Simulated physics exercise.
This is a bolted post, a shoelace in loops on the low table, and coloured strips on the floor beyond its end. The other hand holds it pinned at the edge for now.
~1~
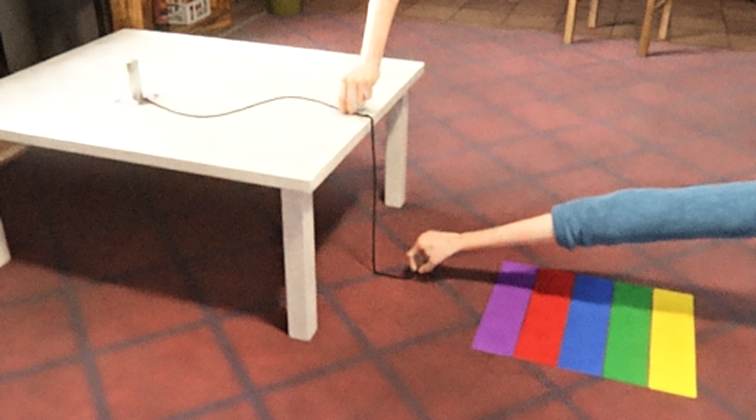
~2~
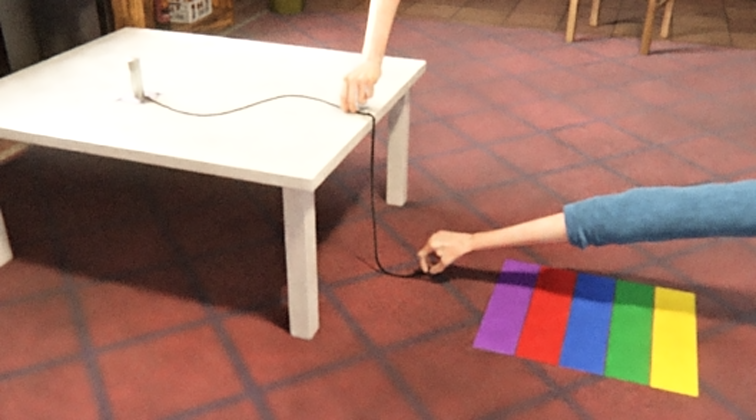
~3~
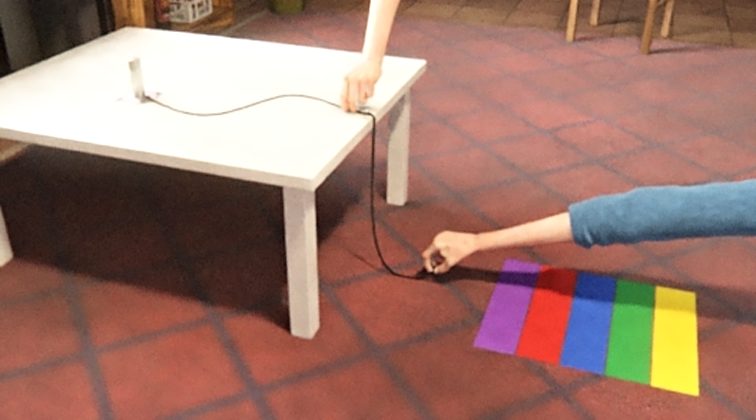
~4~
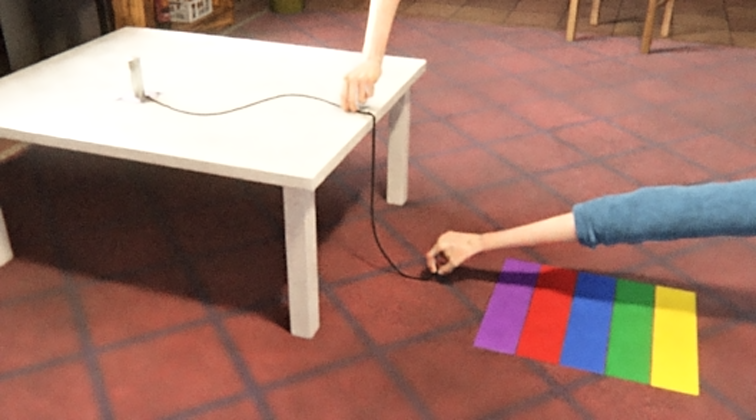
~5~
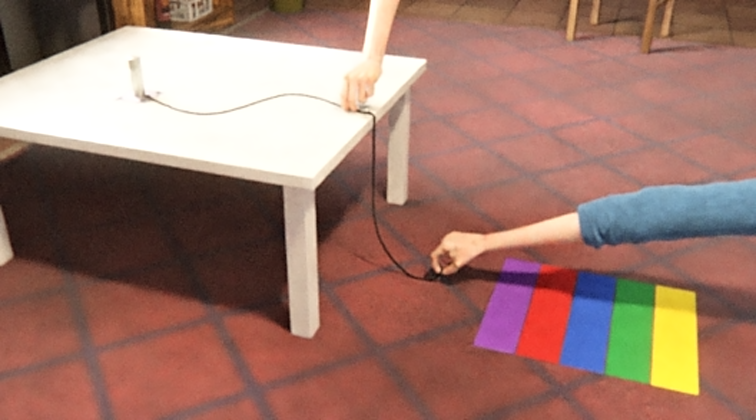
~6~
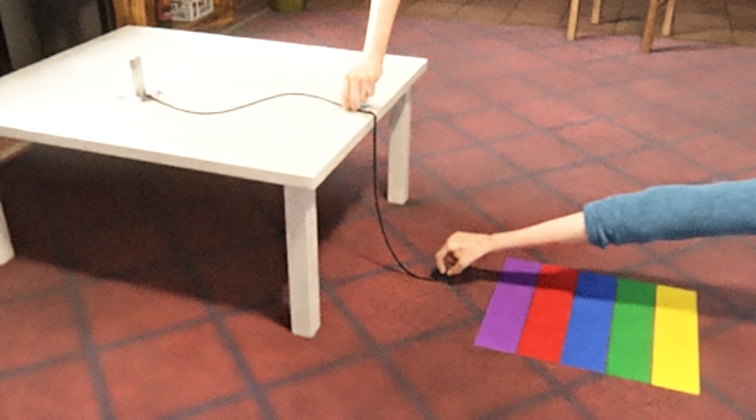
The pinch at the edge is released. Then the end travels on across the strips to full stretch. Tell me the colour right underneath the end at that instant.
Right underneath is blue.
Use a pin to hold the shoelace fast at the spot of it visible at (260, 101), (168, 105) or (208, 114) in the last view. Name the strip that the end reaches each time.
Try 1: Red; try 2: Blue; try 3: Blue.
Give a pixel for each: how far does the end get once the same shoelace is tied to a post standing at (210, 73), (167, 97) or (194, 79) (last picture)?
The three places are (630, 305), (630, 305) and (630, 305), in that order.
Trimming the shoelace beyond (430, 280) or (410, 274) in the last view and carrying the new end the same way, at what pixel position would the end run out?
It would end up close to (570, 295), then close to (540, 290).
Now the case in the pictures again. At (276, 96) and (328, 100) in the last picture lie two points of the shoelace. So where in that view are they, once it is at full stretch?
(306, 109) and (367, 114), approximately.
Soon after, end near (533, 288); over purple.
After that, end near (573, 296); over red.
At the stop, end near (597, 300); over blue. It gets as far as the blue strip.
